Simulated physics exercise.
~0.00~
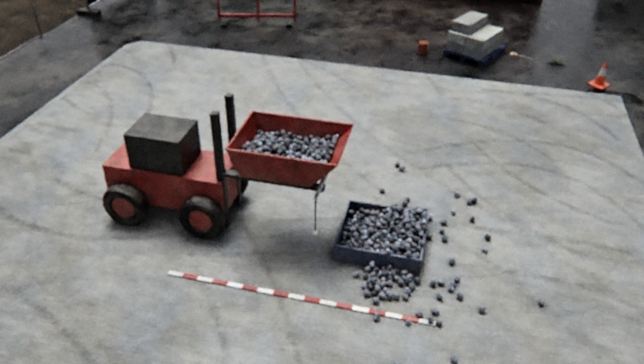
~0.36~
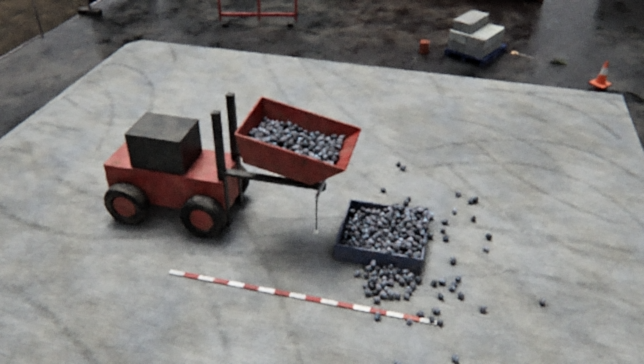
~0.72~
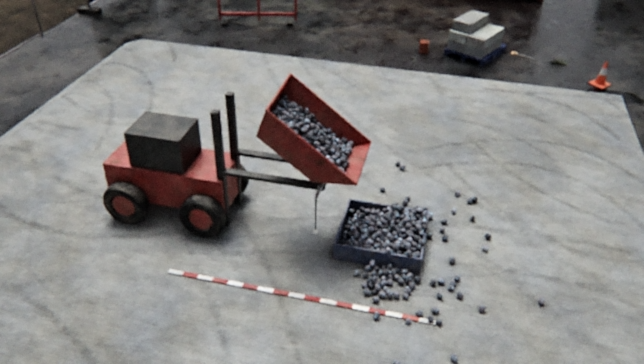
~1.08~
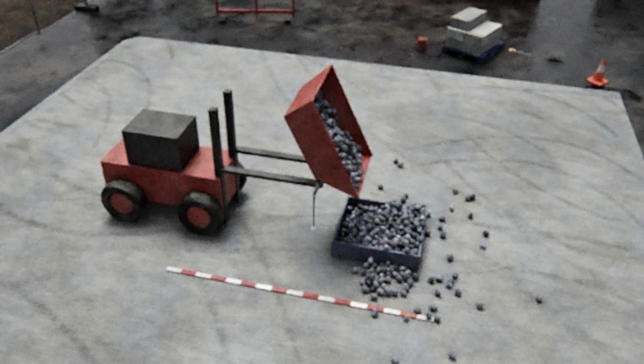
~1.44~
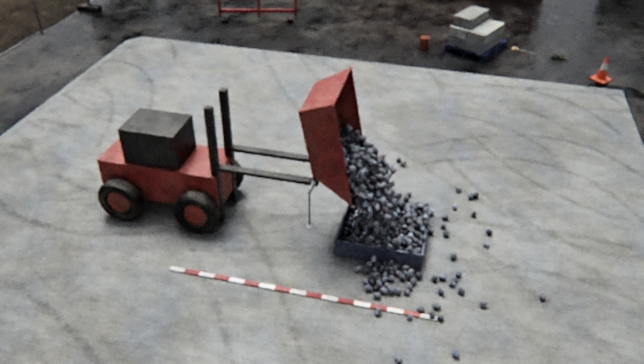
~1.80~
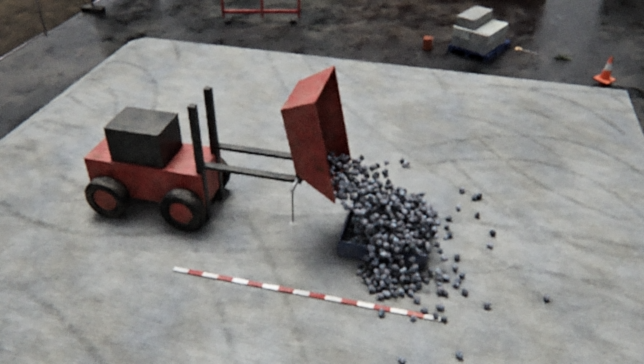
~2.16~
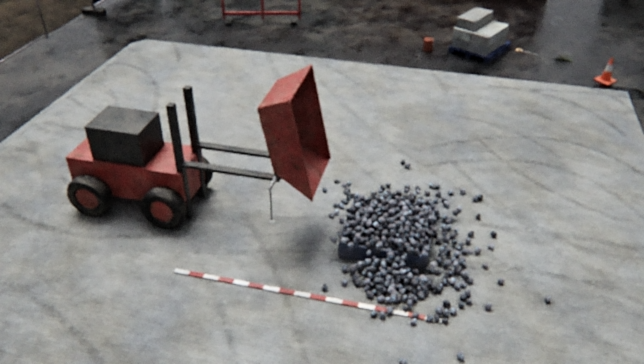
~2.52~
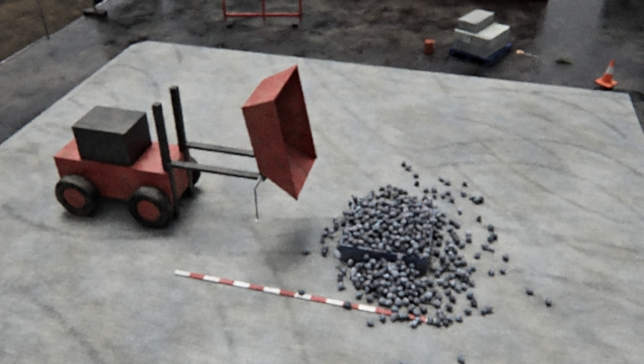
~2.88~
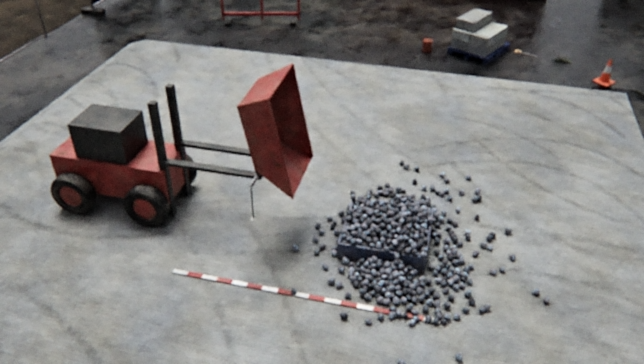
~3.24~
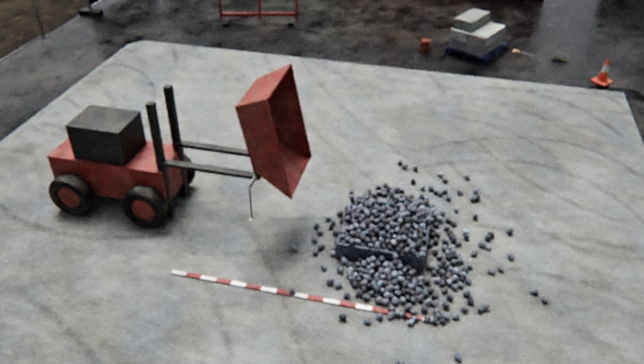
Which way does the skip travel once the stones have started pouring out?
It moves to the left, carried along as the red machine backs away from the heap.
